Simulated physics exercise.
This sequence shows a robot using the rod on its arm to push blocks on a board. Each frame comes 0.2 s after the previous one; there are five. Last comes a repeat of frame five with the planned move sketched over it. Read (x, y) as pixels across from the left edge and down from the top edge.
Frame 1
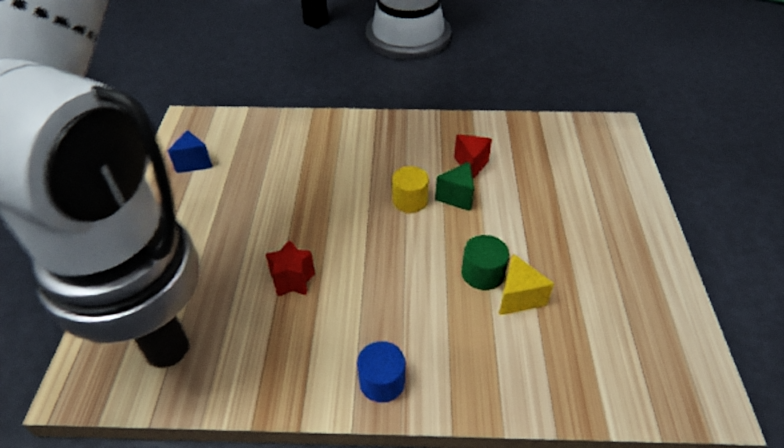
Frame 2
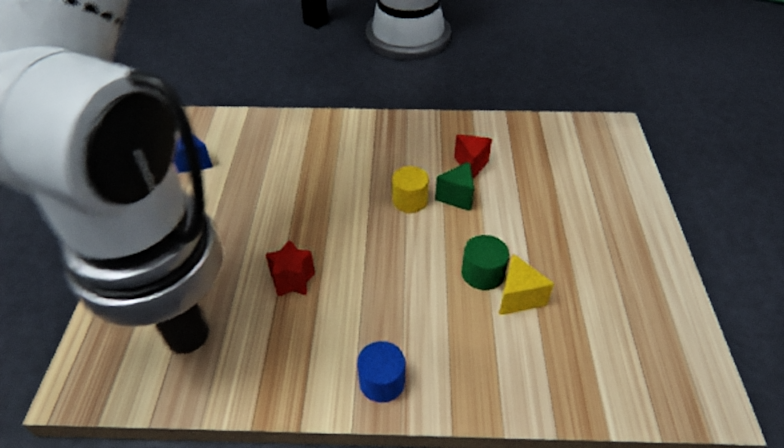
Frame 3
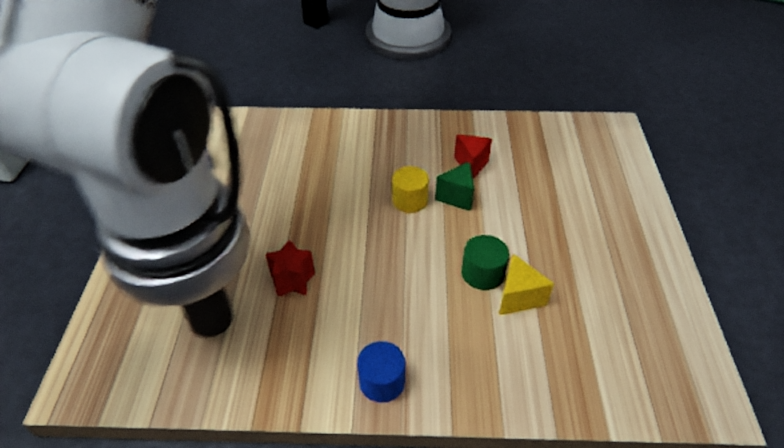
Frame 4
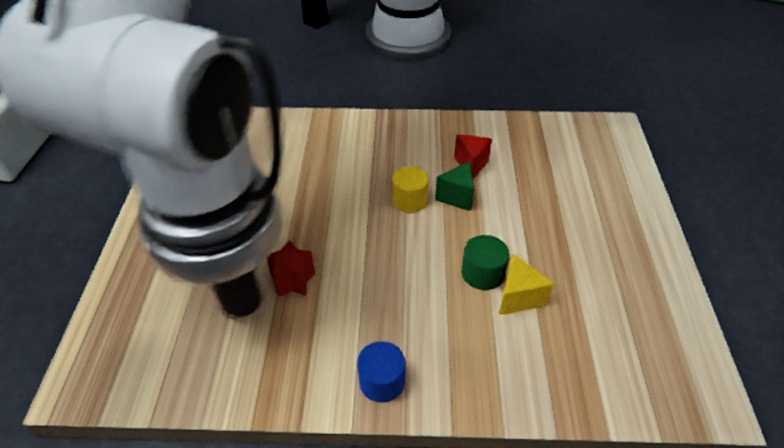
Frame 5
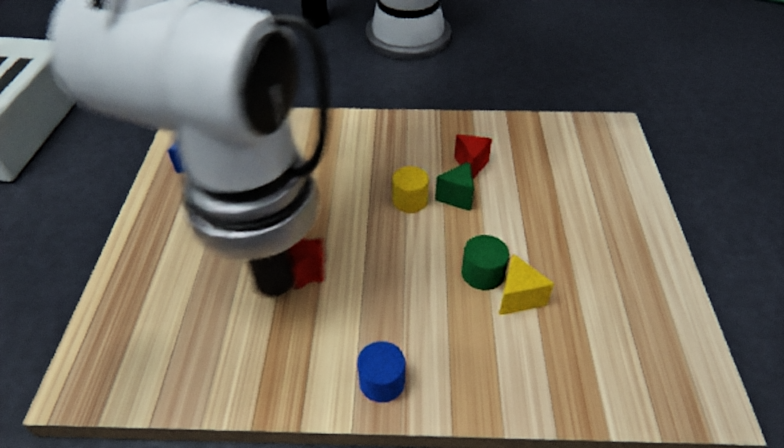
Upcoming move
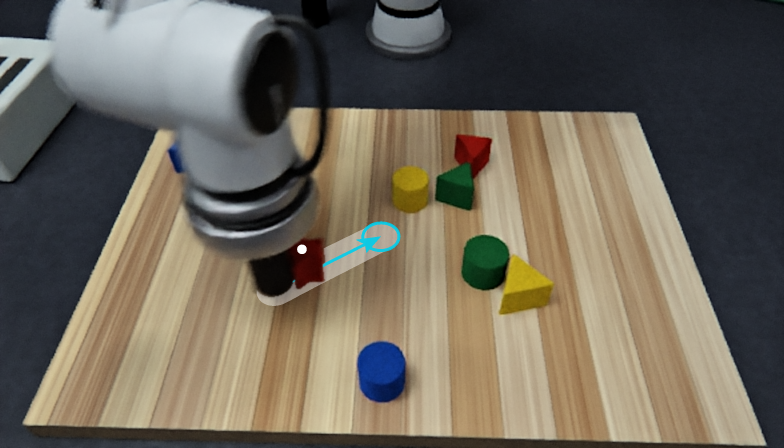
The robot arm moves right and slightly away, then nudges the red star block right.
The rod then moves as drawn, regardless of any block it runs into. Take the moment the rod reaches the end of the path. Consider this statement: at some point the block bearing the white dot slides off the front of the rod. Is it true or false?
That statement is not accurate.
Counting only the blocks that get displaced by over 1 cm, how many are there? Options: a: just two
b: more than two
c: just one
The one that fits is c, just one.
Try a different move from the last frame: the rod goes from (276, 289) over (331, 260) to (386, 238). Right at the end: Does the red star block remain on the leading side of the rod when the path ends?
I expect so.
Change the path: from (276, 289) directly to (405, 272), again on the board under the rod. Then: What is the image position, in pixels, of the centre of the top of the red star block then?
Just about (354, 228).
The drawn path runs from (276, 289) to (381, 236); the dot is on the red star block.
The first path, step by step. One third of the way, rod at (312, 262); red star block at (338, 230).
Two thirds of the way, rod at (347, 244); red star block at (372, 213).
At the end, rod at (381, 228); red star block at (405, 198); yellow round block at (413, 174).
